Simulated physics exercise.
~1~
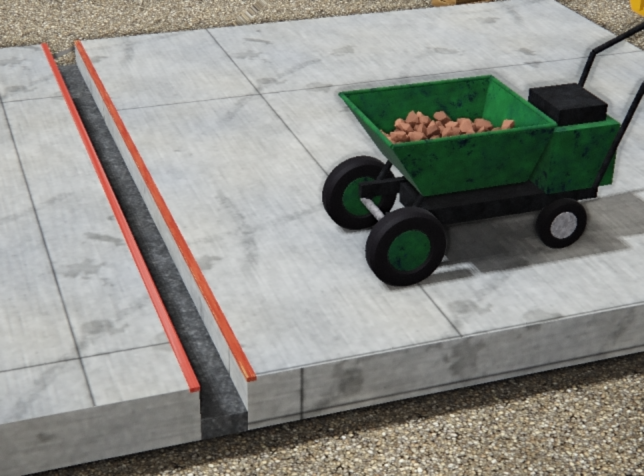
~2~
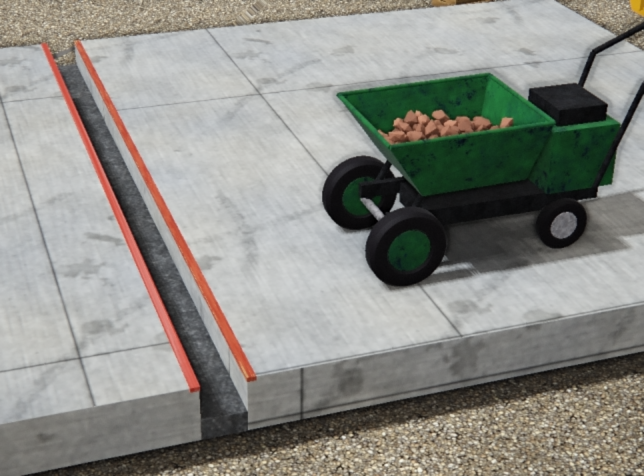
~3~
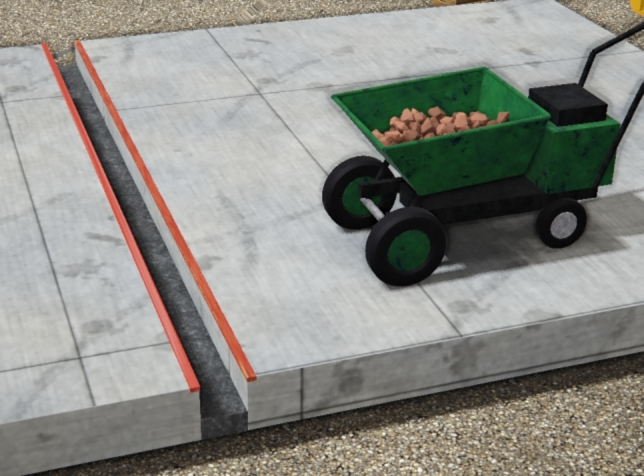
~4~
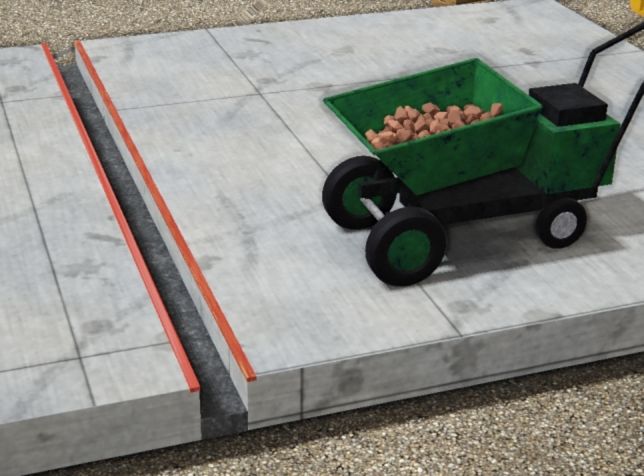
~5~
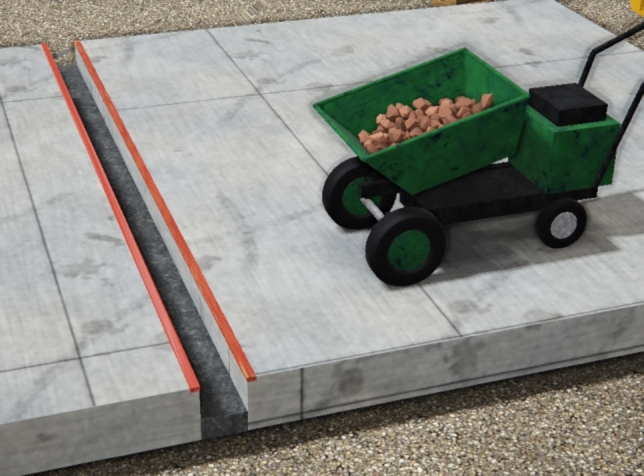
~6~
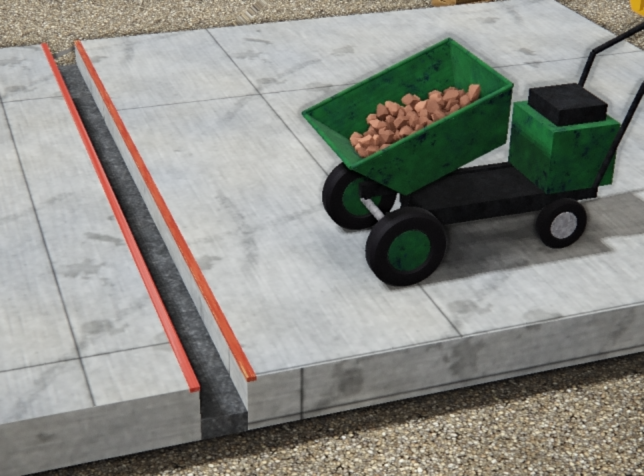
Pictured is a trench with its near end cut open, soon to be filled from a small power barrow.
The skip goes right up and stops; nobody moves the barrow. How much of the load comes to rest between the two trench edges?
Less than half of it.
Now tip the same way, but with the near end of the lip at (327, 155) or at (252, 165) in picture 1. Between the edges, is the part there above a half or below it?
From the first position beyond one half lands between the edges, from the second short of one half.
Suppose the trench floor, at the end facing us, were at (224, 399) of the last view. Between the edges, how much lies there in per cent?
The share would be around 30 per cent.
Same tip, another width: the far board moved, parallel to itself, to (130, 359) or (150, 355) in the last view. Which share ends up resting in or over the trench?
30 %, give or take, and then 30 %.
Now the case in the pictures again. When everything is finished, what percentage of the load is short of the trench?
70 %.
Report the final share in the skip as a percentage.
I'd put it near 0 percent.
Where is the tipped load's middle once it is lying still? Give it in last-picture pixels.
About pixel (230, 273).
Soon, skip tipped steeply; all in the skip.
A while on, skip tipped right over; most in the skip; a small part short of the trench; a stray few falling.
Towards the end, skip tipped right over; a small part in the skip; about two thirds short of the trench; about a quarter in or heaped over the trench.
Finally, skip tipped right over; about two thirds short of the trench; about a third in or heaped over the trench; none beyond it.
